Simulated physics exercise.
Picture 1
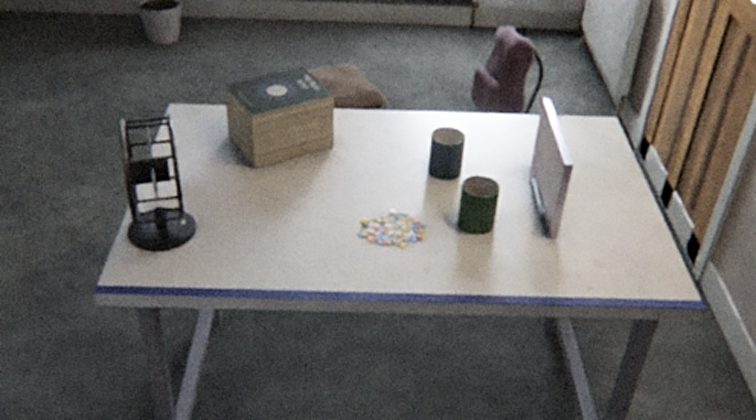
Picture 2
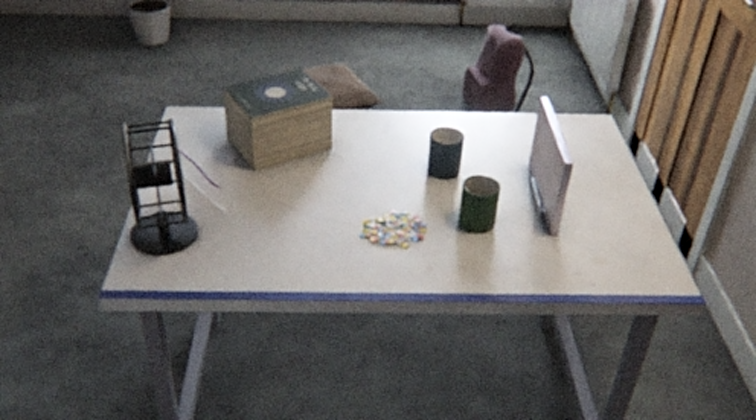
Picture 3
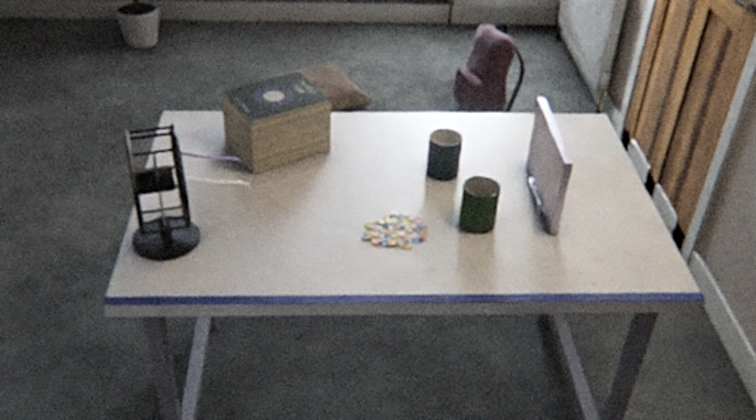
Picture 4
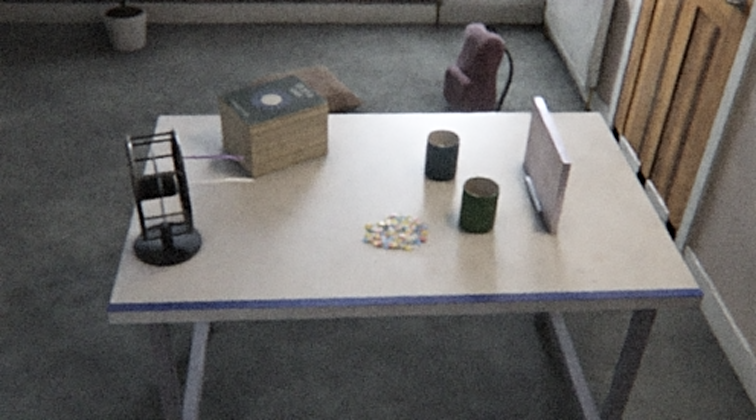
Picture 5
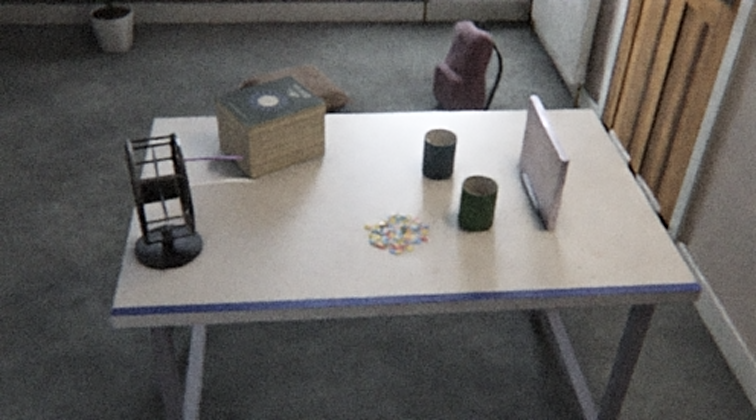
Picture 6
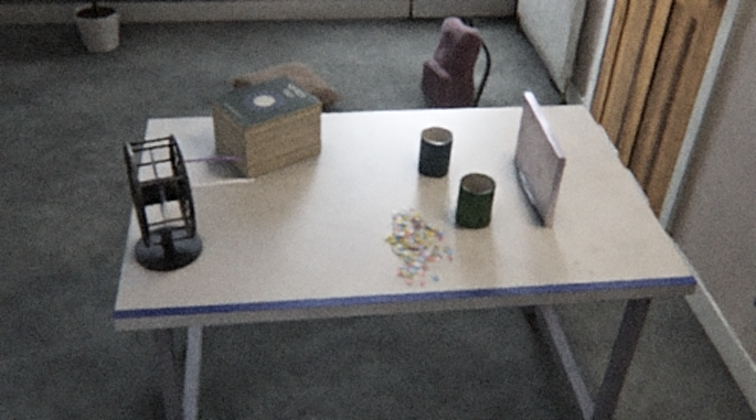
In a grey-carpeted room seen from above, a pale blue-edged desk stands before a purple backpack, a brown cushion and a white plant pot, while the camera drifts slightly. On it are a black desk fan at left, a thick dark-topped box-like book, two dark mugs, an upright thin panel at right and a patch of multicoloured confetti. The confetti lies still at first, then starts to stir and spreads rightward and toward the front edge.
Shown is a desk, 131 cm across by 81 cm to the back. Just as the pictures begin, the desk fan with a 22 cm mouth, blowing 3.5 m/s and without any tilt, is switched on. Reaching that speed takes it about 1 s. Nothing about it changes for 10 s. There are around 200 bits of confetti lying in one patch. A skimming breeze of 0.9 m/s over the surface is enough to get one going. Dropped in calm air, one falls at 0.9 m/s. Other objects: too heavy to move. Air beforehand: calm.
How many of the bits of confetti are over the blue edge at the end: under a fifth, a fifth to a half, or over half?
Of the bits of confetti, more than half end over the blue edge.
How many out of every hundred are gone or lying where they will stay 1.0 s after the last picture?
Roughly 80 % of them.
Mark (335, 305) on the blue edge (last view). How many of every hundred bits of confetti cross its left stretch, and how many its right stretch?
I'd guess near 0 percent left and close to 90 percent right.
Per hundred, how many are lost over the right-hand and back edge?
Estimate: Right-hand ~ 0 %; back ~ 4 %.
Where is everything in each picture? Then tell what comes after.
In the first picture, the middle of the bits of confetti is near (393, 230), none has stirred yet and the mouth of the desk fan is at (153, 170).
In the second picture, the middle of the bits of confetti is near (395, 231), none has stirred yet and the blue edge is centred on (407, 301).
In the third picture, the middle of the bits of confetti is near (396, 233), none has stirred yet, the top of a mug is at (482, 186) and the top of a mug is at (446, 137).
In the fourth picture, the middle of the bits of confetti is near (397, 234) and none has stirred yet.
In the fifth picture, the middle of the bits of confetti is near (398, 232), the farthest in sight from the desk fan is at (426, 227) and about 5 % have left their places.
In the sixth picture, the middle of the bits of confetti is near (412, 240), the farthest in sight from the desk fan is at (449, 252) and about 75 % have left their places.
Then, 1.0 s after the last picture the count stands so, 76 % are over the blue edge; the middle of those still in play is near (466, 286).
Then, 2.2 s after the last picture the count stands so, 86 % are over the blue edge.
Then, 4.6 s after the last picture the count stands so, 86 % are over the blue edge.
Then, 9.1 s after the last picture, at the end, 86 % are over the blue edge.
